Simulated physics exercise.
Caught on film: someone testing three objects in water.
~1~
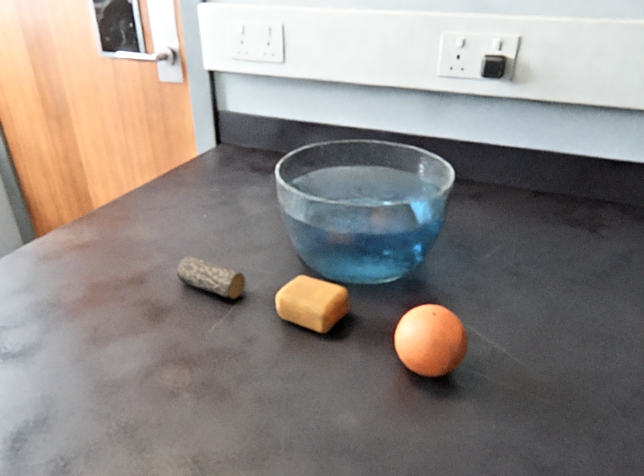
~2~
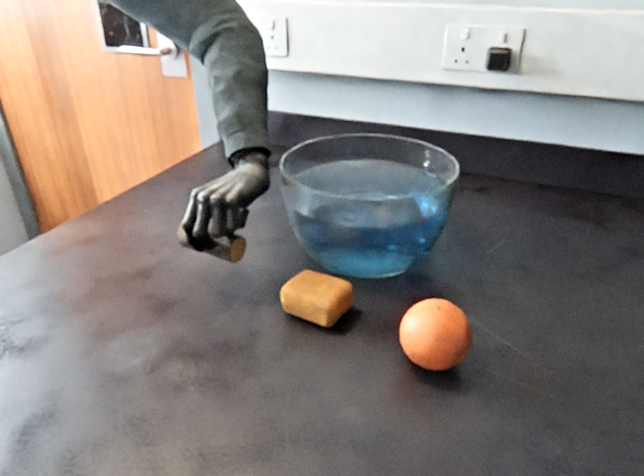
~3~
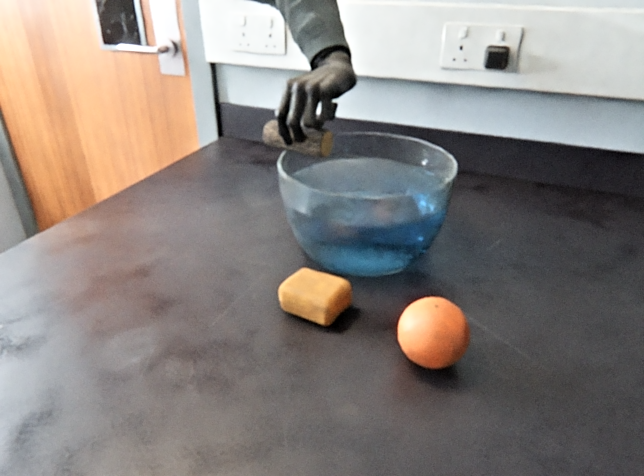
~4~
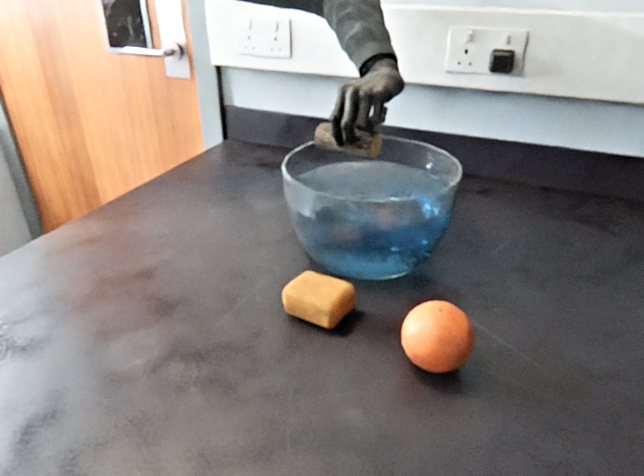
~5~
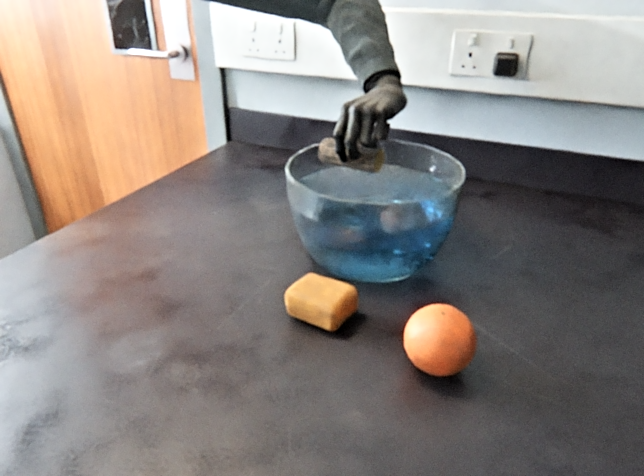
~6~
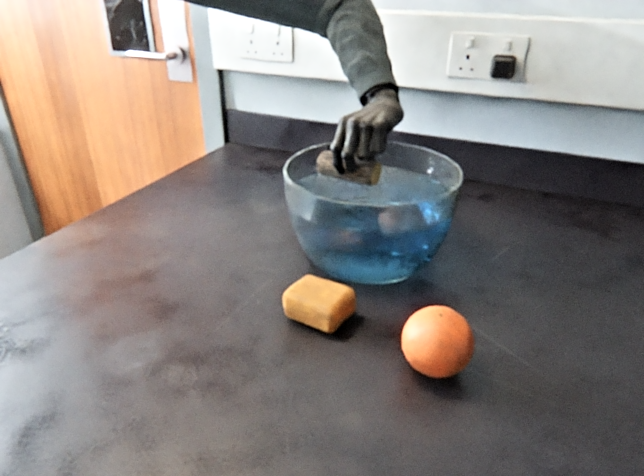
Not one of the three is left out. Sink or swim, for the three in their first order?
Left bobs on top; middle bobs on top; right bobs on top.
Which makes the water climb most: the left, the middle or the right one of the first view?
I say the one on the right.
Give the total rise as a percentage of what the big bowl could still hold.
Some 16 per cent.
Next, the piece of branch rides on the surface.
After that, the bread roll rides on the surface.
Finally, the orange rides on the surface; afloat, piece of branch, bread roll and orange.
